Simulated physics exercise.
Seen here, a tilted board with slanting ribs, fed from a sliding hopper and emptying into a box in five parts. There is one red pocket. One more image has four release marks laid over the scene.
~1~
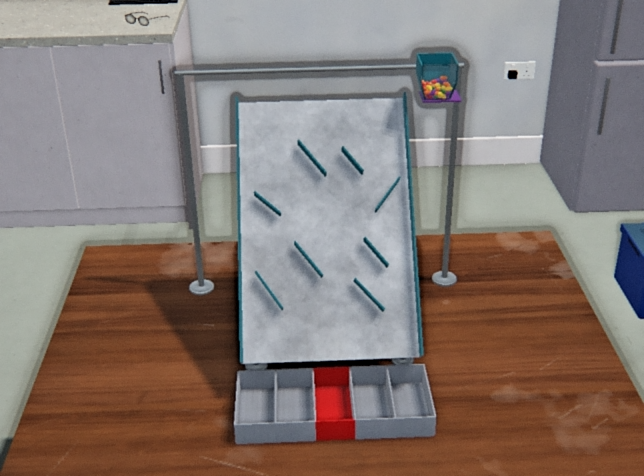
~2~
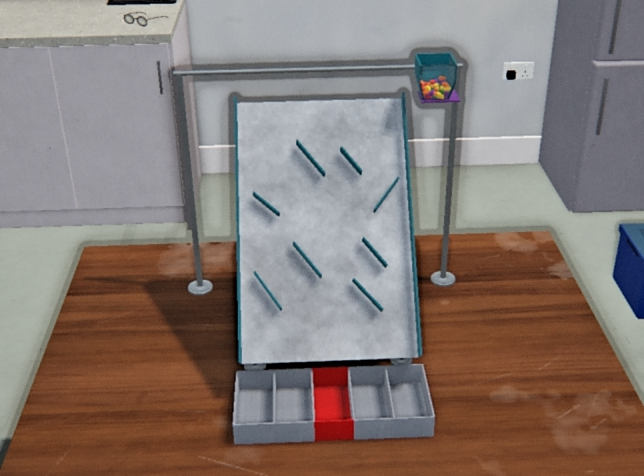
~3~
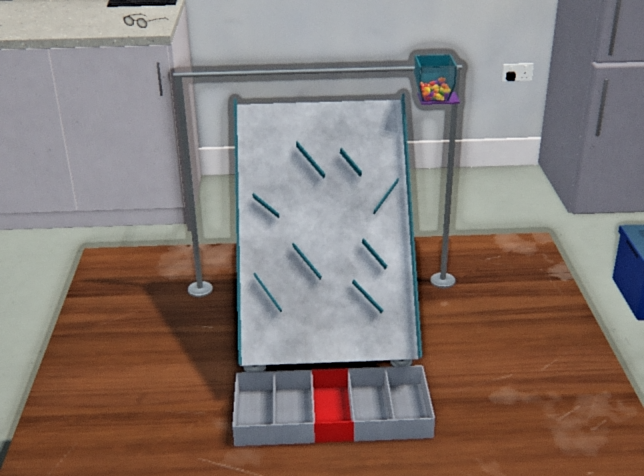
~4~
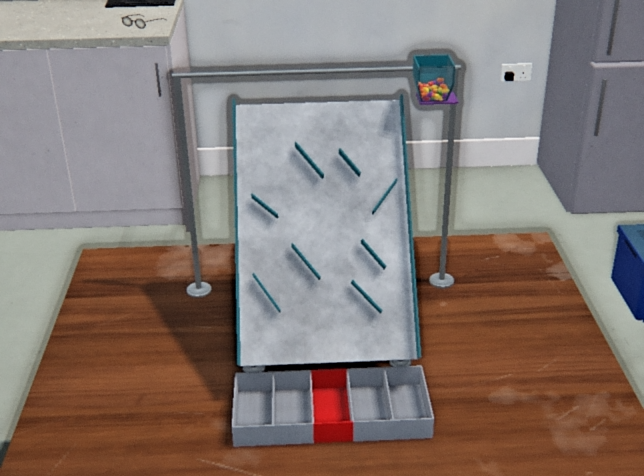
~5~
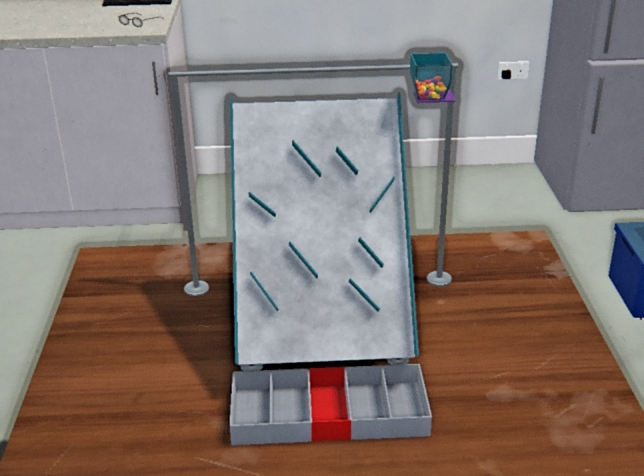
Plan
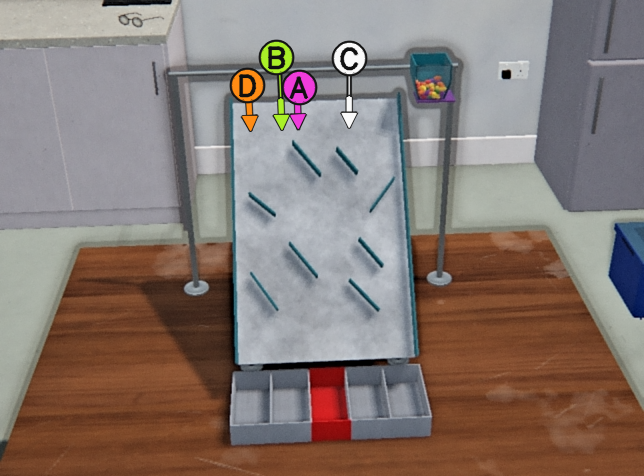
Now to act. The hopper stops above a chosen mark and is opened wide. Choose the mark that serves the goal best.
Choose C.
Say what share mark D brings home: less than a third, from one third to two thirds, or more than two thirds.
Mark D gives less than a third.
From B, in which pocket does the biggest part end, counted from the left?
The fourth.
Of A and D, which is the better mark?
That would be A.
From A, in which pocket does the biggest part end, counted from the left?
The fifth.
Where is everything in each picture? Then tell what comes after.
Hopper (433, 90), jelly beans, door shut, in the first frame.
Ribs (297, 140) to (325, 173), (341, 146) to (362, 171), (253, 192) to (279, 213), in the second frame.
Ribs (375, 211) to (398, 178), (293, 243) to (321, 277), (363, 239) to (387, 266), in the third frame.
Ribs (253, 273) to (280, 310), (352, 280) to (382, 311), in the fourth frame.
Red pocket (331, 429), number 3 of 5 from the left, in the fifth frame.
On the marked copy, mark A meets the board at (298, 123); mark B meets the board at (281, 124); mark C meets the board at (349, 122); mark D meets the board at (250, 125).
If A is chosen, roughly a quarter in the red pocket, roughly two thirds in other pockets, just a few held on the board, just a few outside the box.
If B is chosen, about a tenth in the red pocket, the larger part in other pockets.
If C is chosen, roughly two thirds in the red pocket, roughly a third in other pockets.
If D is chosen, about a tenth in the red pocket, almost all in other pockets.
